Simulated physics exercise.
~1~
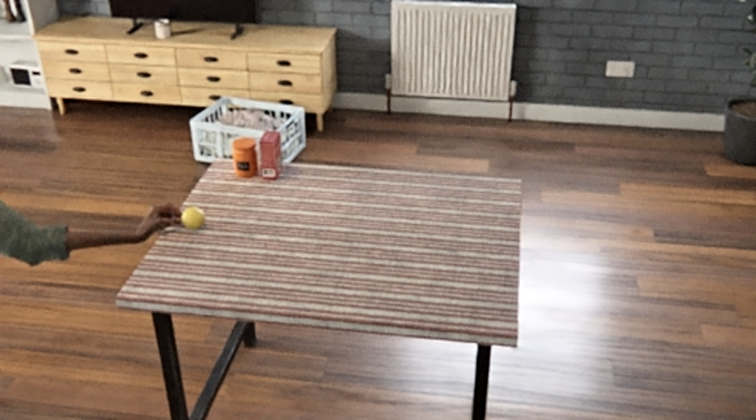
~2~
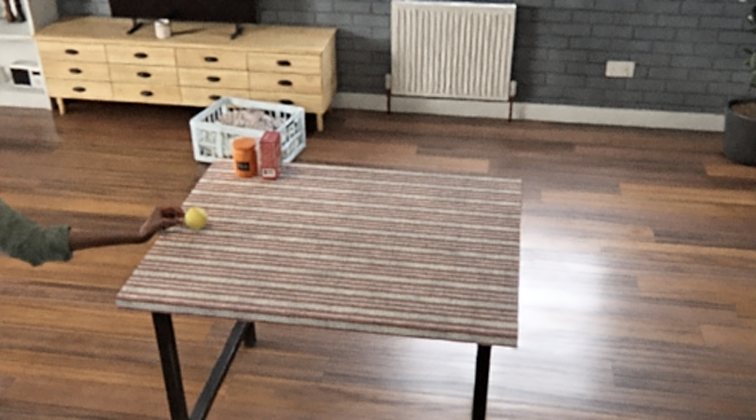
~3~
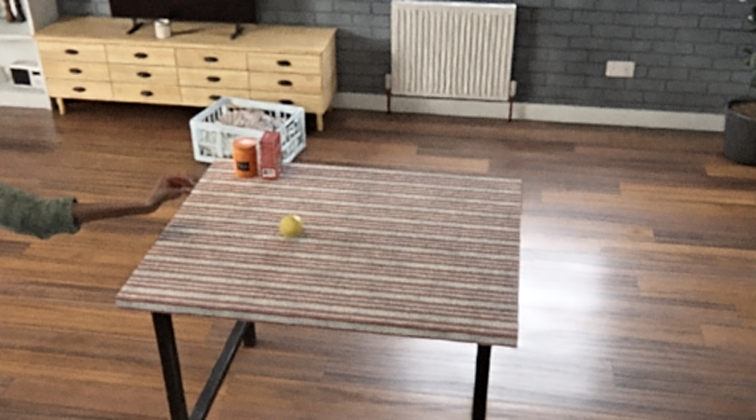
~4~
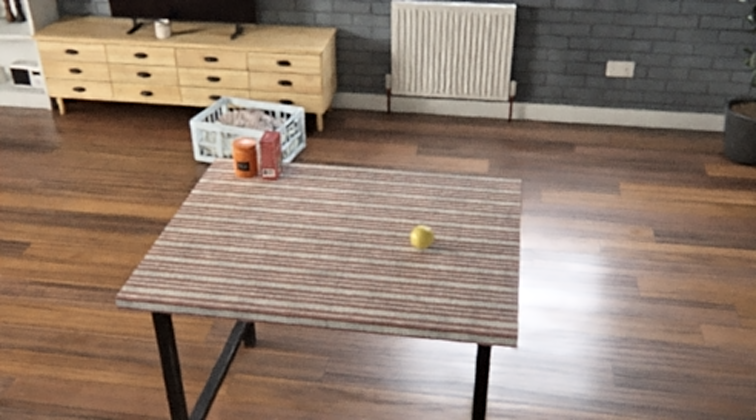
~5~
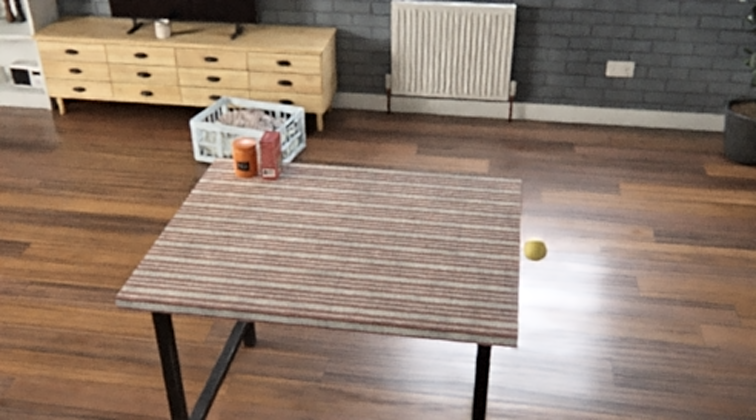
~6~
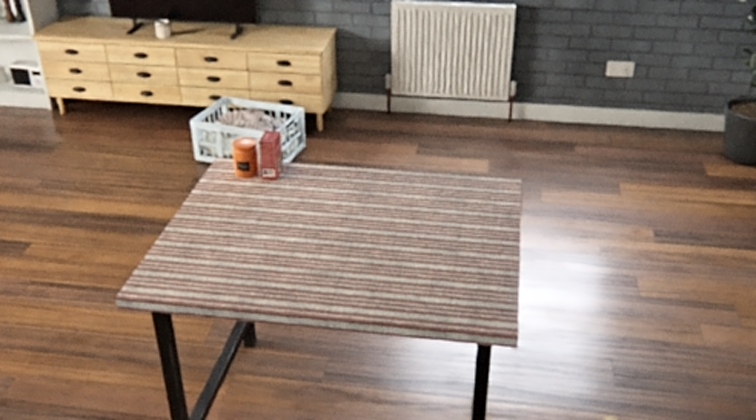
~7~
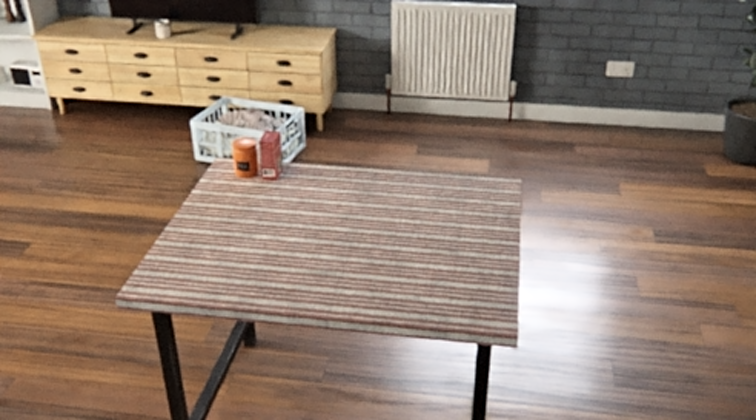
An arm in a green sleeve reaches in from the left over a table with a red-and-white striped top, seen from a raised, still view in a room with wooden flooring. An orange jar and a red carton stand at the table's back left, with a pale crate, wooden drawers and a white radiator beyond. The hand pushes a yellow lemon to the right, lets go and draws back. The lemon travels across the stripes and passes off the right edge. It then disappears from view, leaving the jar and carton unmoved on the table.
